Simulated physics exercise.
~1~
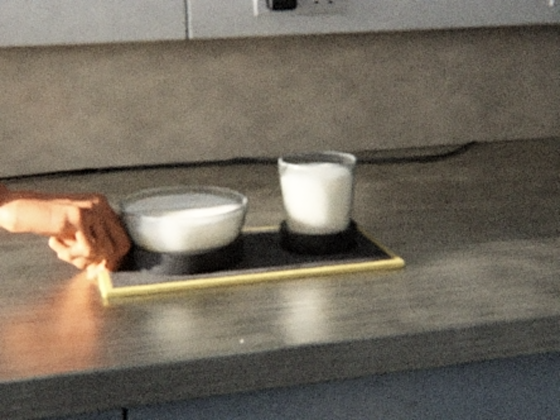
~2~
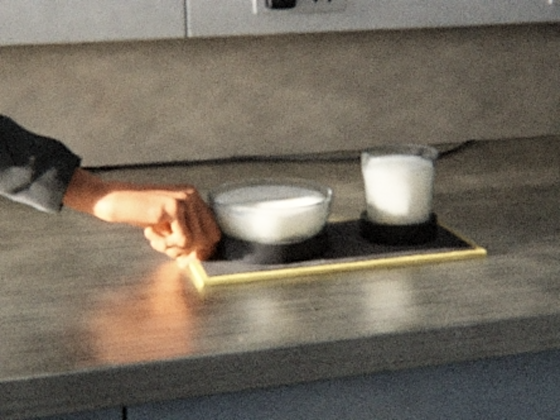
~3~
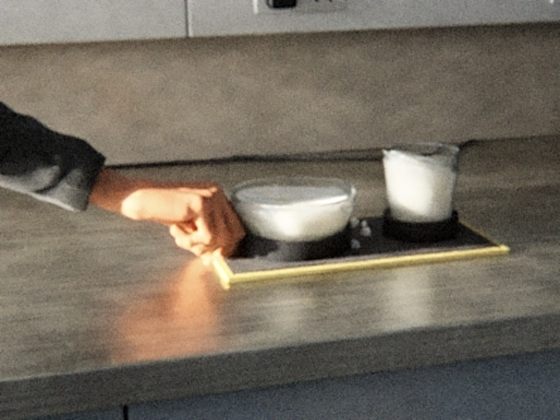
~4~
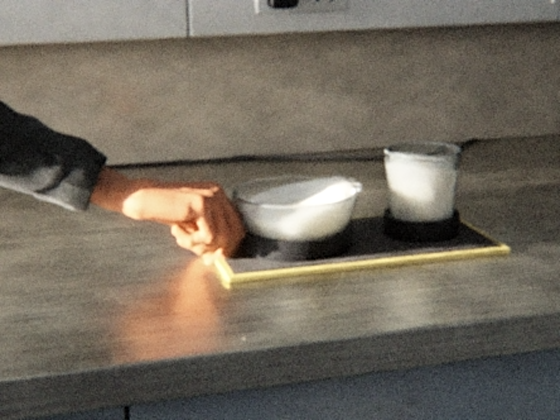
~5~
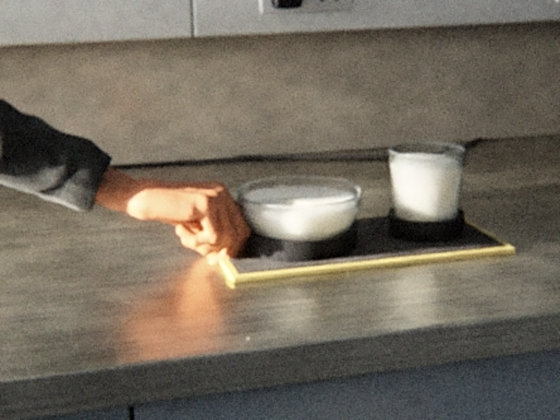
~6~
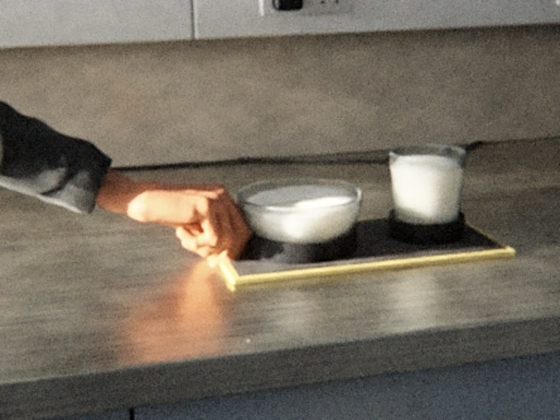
Kitchen counter with a hand sliding a dark tray rightward and stopping, milk sloshing in a glass bowl and tumbler, then settling.
